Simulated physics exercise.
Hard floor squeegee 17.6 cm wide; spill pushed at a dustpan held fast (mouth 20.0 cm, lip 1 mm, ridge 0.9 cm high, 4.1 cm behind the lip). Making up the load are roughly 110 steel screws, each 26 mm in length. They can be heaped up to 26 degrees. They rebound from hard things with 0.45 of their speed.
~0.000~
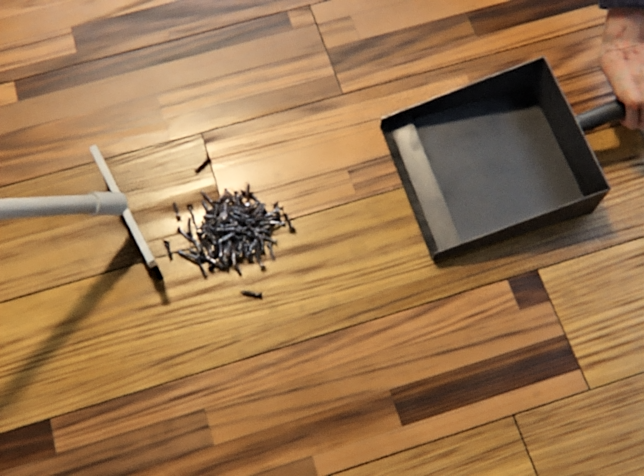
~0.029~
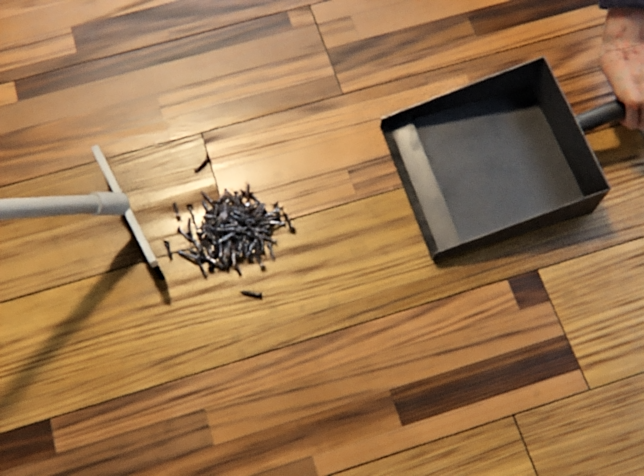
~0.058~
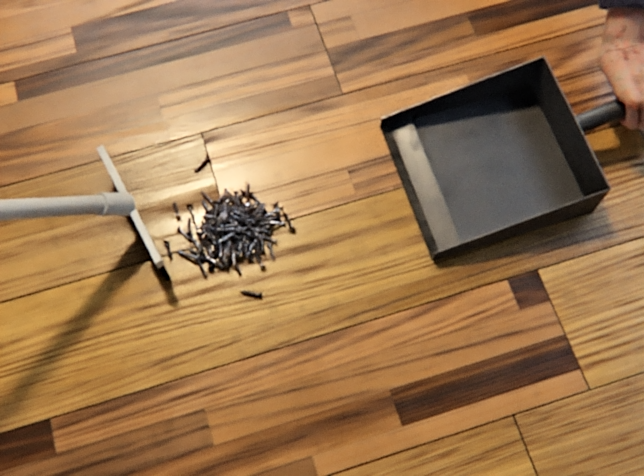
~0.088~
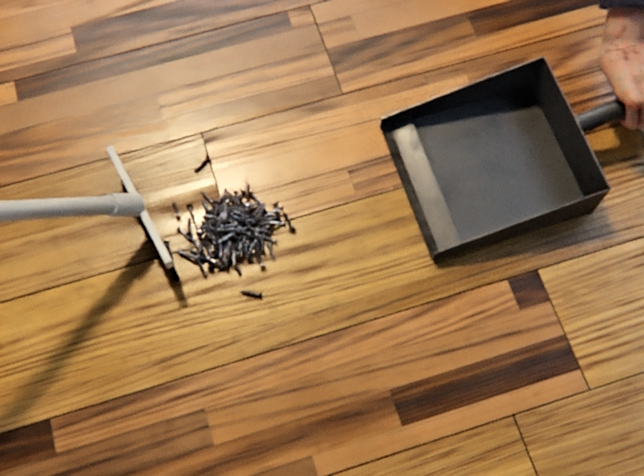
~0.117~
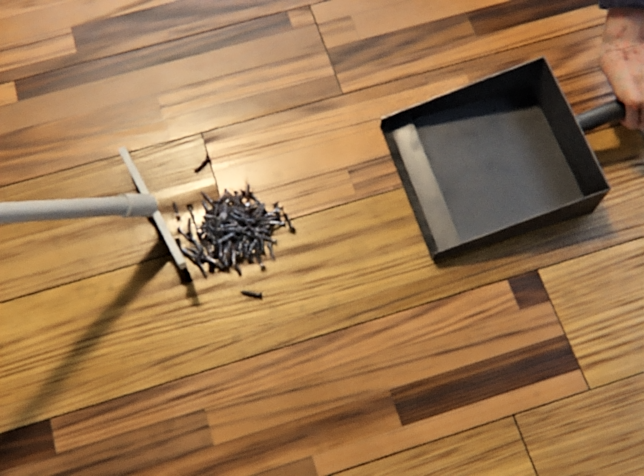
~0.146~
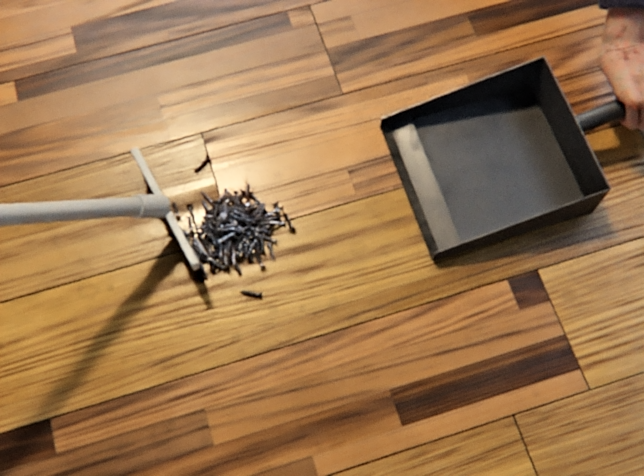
The clip shows a pale-handled floor squeegee sliding a short way rightward across a wooden floor to the edge of a pile of dark screws, which barely shifts, while a hand at right keeps a dark dustpan still.
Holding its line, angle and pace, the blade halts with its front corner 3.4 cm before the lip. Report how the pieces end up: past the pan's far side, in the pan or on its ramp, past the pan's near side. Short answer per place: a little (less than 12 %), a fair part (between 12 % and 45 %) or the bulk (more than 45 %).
Far side - a little, pan - a little, near side - a little.
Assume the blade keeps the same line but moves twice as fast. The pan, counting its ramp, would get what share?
Share: About 40 %.
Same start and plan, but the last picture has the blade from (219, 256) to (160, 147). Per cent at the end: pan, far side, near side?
That ends as pan 40, far 5, and near 0.
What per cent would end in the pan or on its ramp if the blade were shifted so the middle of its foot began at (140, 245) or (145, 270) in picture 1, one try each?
First try about 0 per cent, second about 0 per cent.
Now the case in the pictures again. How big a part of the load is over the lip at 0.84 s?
About 5 percent up to then.
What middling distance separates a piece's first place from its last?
Roughly 20 cm.
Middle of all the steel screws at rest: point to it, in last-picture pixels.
(389, 195).
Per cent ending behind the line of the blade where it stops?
Some 5 percent, give or take.
After 0.39 s, middle of the blade 18 cm from the lip; 0 % over the lip, far side 0 %, near side 0 %.
After 0.55 s, middle of the blade 10 cm from the lip; 0 % over the lip, far side 0 %, near side 0 %.
After 0.84 s, middle of the blade 5 cm from the lip; 5 % over the lip, far side 5 %, near side 5 %.
In the end, at 1.3 s, far side 5 %, pan 5 %, near side 5 %, in front of the lip or behind the blade 90 %.
